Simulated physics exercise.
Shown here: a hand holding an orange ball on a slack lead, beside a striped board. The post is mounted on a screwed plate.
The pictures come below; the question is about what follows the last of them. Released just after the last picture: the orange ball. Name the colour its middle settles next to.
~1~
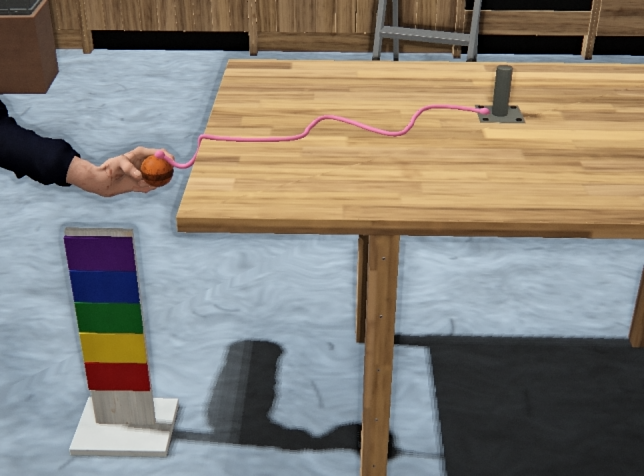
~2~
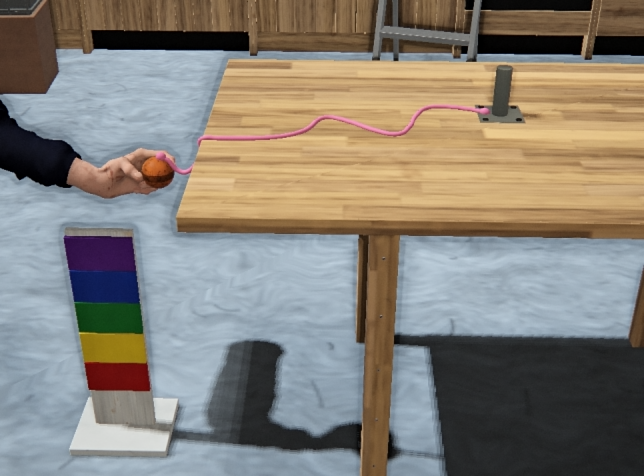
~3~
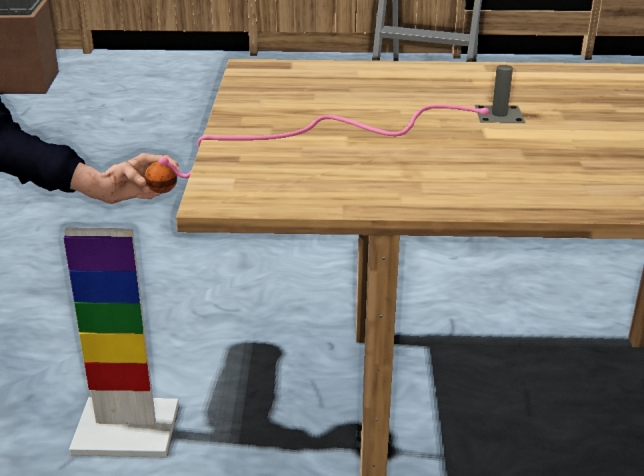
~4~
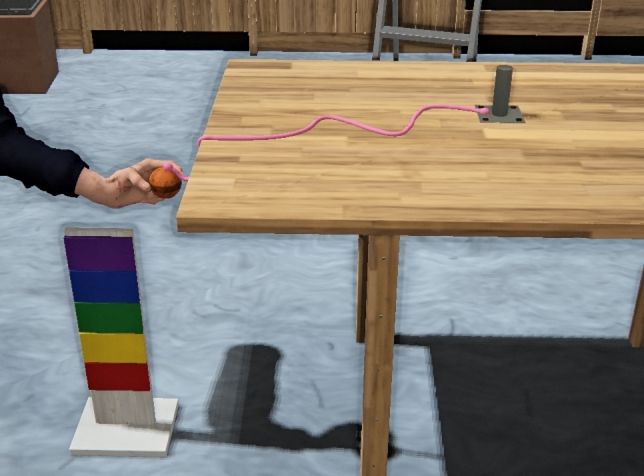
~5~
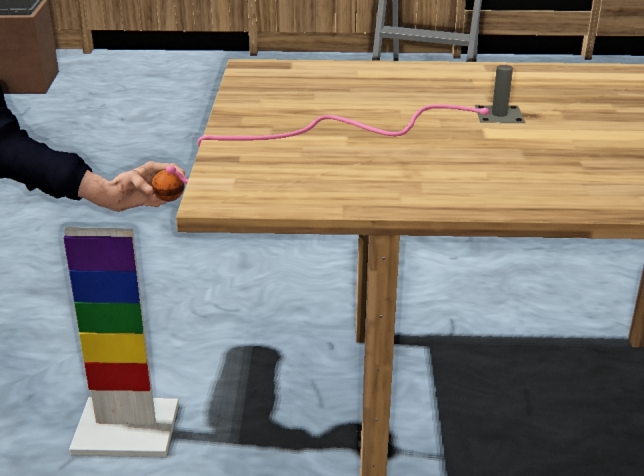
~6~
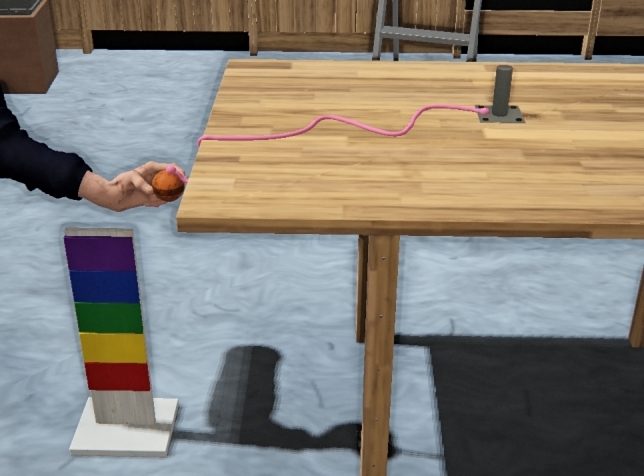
Its middle settles next to blue.
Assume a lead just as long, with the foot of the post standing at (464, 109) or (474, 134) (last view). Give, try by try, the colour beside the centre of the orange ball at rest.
Answer, in order: Green, green.
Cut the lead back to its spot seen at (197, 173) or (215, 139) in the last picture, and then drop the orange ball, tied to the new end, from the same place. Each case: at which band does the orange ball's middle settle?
One after the other: Purple; none, it hangs higher.
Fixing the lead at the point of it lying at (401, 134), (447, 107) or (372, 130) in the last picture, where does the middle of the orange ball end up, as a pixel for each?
It would sit near (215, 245) the first time, (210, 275) the second and (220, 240) the third.
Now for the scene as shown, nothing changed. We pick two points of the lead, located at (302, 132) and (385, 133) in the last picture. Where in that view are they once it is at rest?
Final spots: (224, 127), then (338, 121).
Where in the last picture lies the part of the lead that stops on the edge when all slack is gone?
That spot is roughly at (286, 136).
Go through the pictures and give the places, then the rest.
Orange ball (157, 171); purple (100, 255); blue (104, 288); green (109, 319); yellow (113, 349); red (117, 378), in the first frame.
Orange ball (158, 172); lead through (448, 107) (410, 126) (349, 122) (292, 135) (214, 139), in the second frame.
Orange ball (161, 177), in the third frame.
Orange ball (166, 183); lead through (448, 107) (410, 126) (349, 122) (292, 135) (214, 139), in the fourth frame.
Orange ball (168, 186), in the fifth frame.
Orange ball (168, 186); lead through (448, 107) (410, 126) (349, 122) (292, 135) (214, 139), in the sixth frame.
Soon after, ball near (230, 273); level with blue.
After that, ball near (194, 276); level with blue.
In the end, ball near (207, 281); level with blue. Its middle rests at the blue band.
